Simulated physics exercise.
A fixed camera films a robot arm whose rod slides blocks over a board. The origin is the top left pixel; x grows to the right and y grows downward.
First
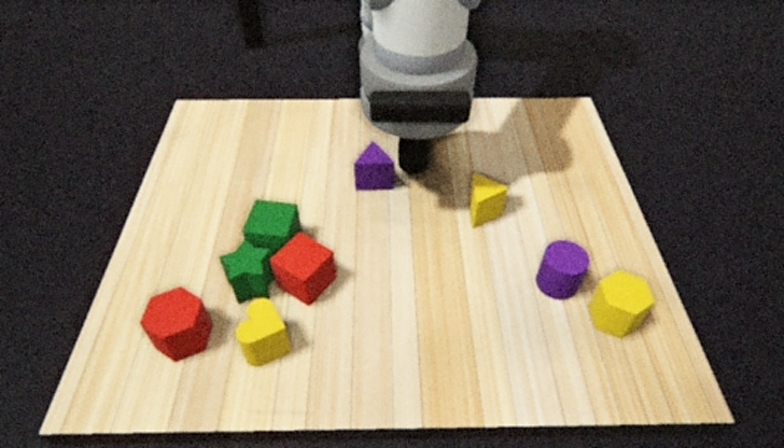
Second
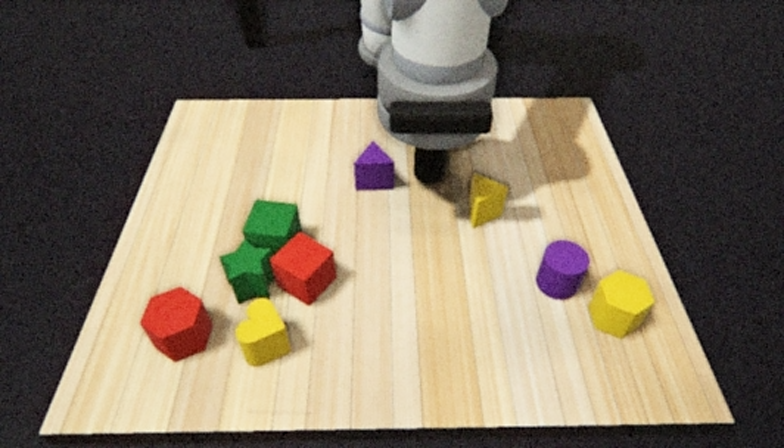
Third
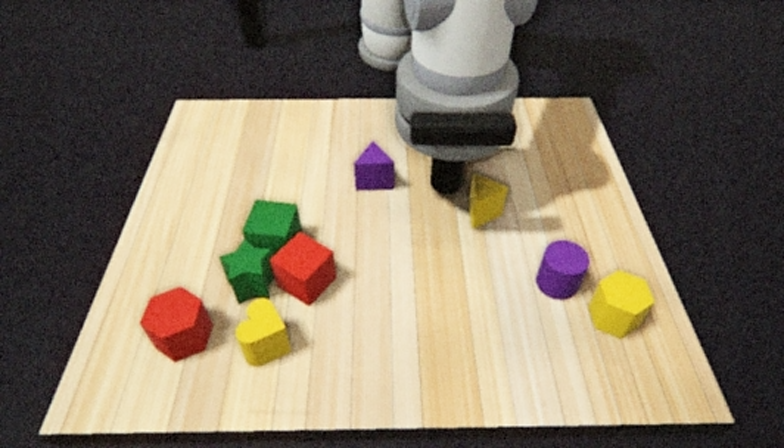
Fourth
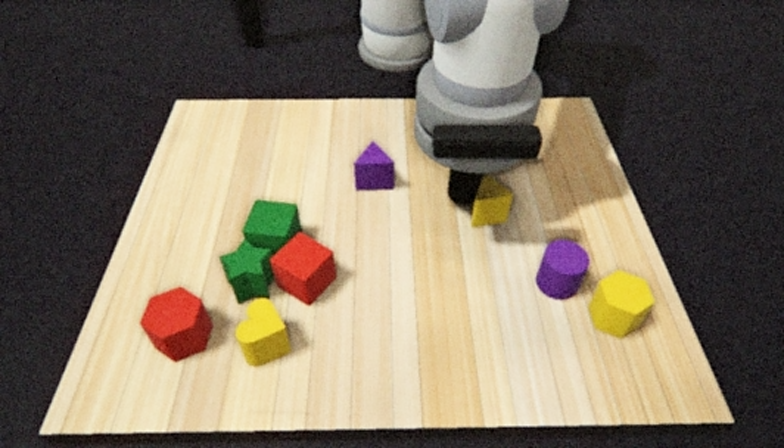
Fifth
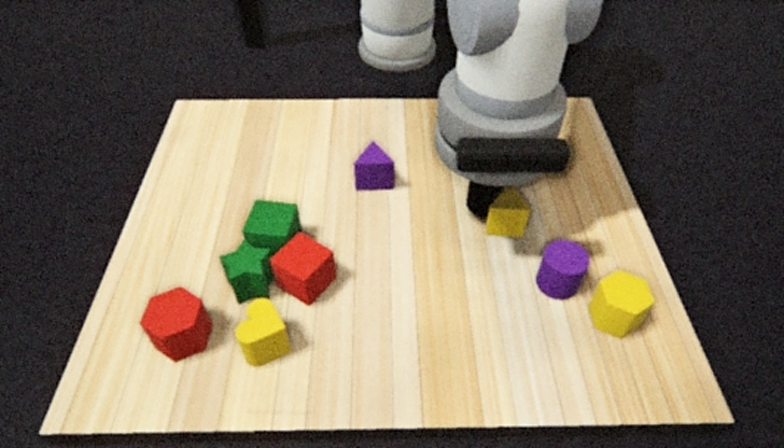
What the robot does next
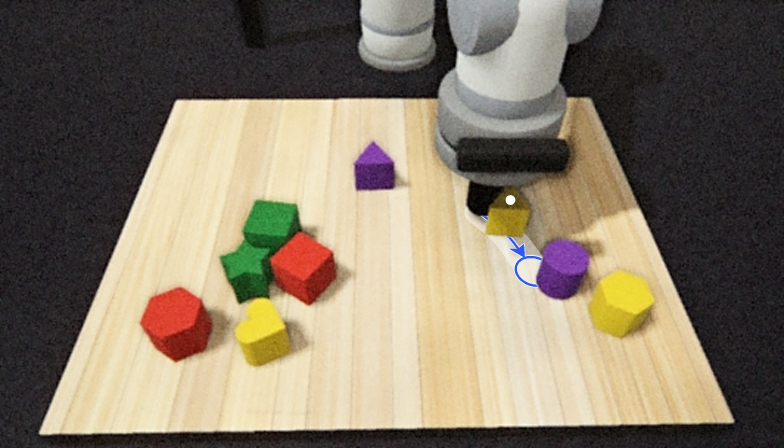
On a light wooden board scattered with colourful blocks, a grey and white robot arm moves its black rod right and slightly toward the viewer, reaches the yellow triangular block, and pushes it a short way toward the purple cylinder.
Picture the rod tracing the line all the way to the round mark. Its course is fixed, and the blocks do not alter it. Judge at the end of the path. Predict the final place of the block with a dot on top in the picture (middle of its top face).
Roughly at (573, 236).
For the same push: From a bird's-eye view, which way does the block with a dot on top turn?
It twists against the clock when seen from above.
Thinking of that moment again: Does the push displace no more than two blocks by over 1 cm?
I expect so.
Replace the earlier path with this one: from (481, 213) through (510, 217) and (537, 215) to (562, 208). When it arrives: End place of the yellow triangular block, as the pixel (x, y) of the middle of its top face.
Its top face will be centred at roughly (541, 212).
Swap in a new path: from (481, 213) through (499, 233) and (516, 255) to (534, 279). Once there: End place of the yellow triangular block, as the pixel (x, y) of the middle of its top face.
When the path ends, it will be at (565, 233).
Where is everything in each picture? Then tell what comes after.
In the first picture, rod's lower end at (413, 164); yellow triangular block at (486, 187); purple circle at (567, 256); yellow hexagon at (627, 291).
In the second picture, rod at (429, 173); blocks still.
In the third picture, rod at (446, 183); blocks still.
In the fourth picture, rod at (463, 194); yellow triangular block at (492, 189).
In the fifth picture, rod at (482, 205); yellow triangular block at (510, 200); purple circle at (567, 256); yellow hexagon at (627, 291).
Drawn move, from (481, 213) through (510, 239) to (534, 271); the dot is on the yellow triangular block.
The first path, step by step. Halfway along, rod at (513, 231); yellow triangular block at (546, 226).
At the end, rod at (537, 263); yellow triangular block at (573, 236), turned 30° anticlockwise; purple circle at (583, 267); yellow hexagon still.
